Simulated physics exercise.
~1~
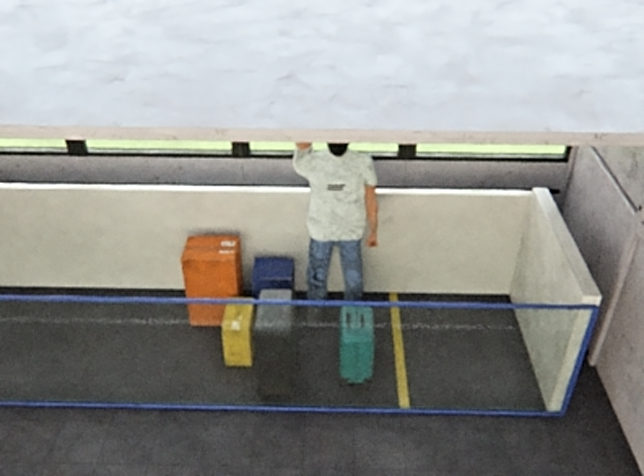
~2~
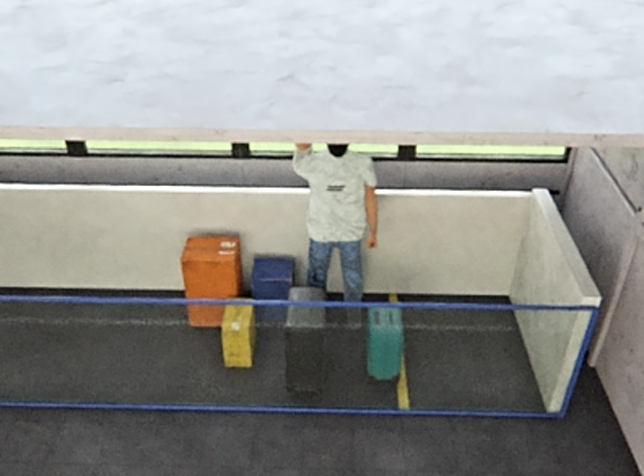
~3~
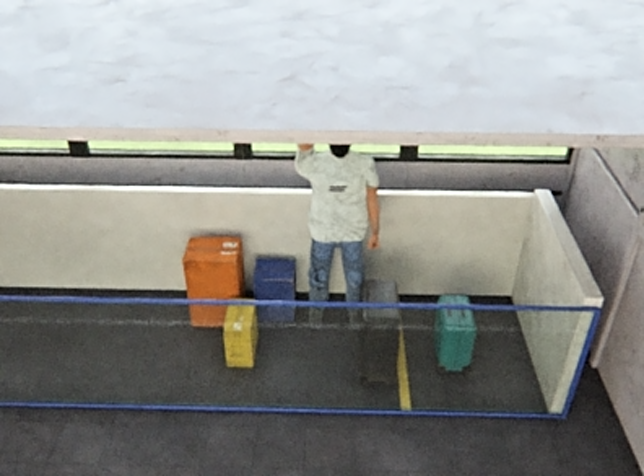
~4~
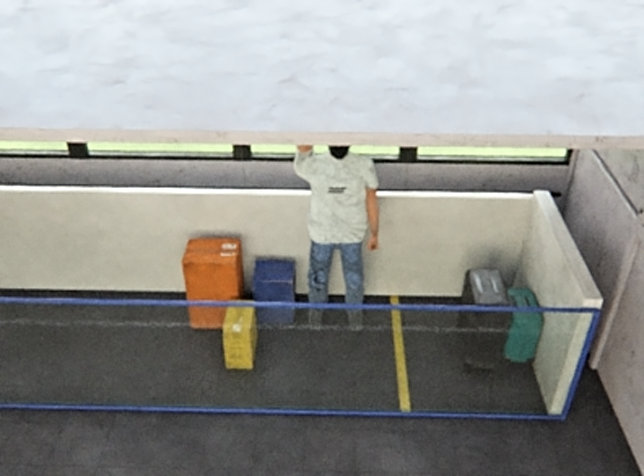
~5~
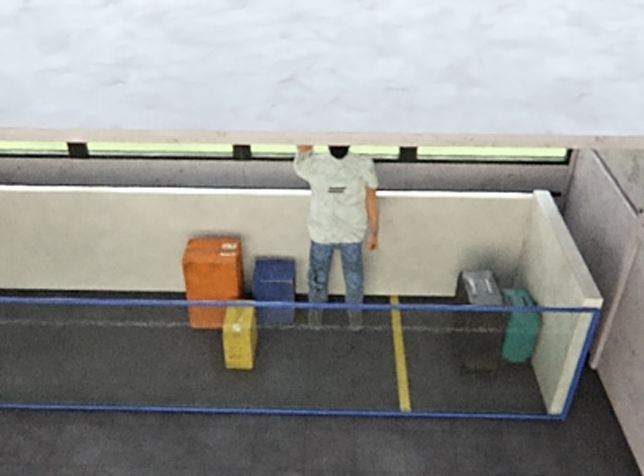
At first, a person in a pale shirt and jeans stands with one arm raised in a bay behind a low wall, among an orange bag, a blue pack, a yellow carton, a dark case and a smaller teal case. The dark case and the teal case start sliding right, while everything else stays put. The teal case reaches the yellow line on the floor and crosses it, with the dark case following. Both travel on, upright, to the right end of the bay. Finally the dark case shifts back very slightly left, and both rest beyond the line.
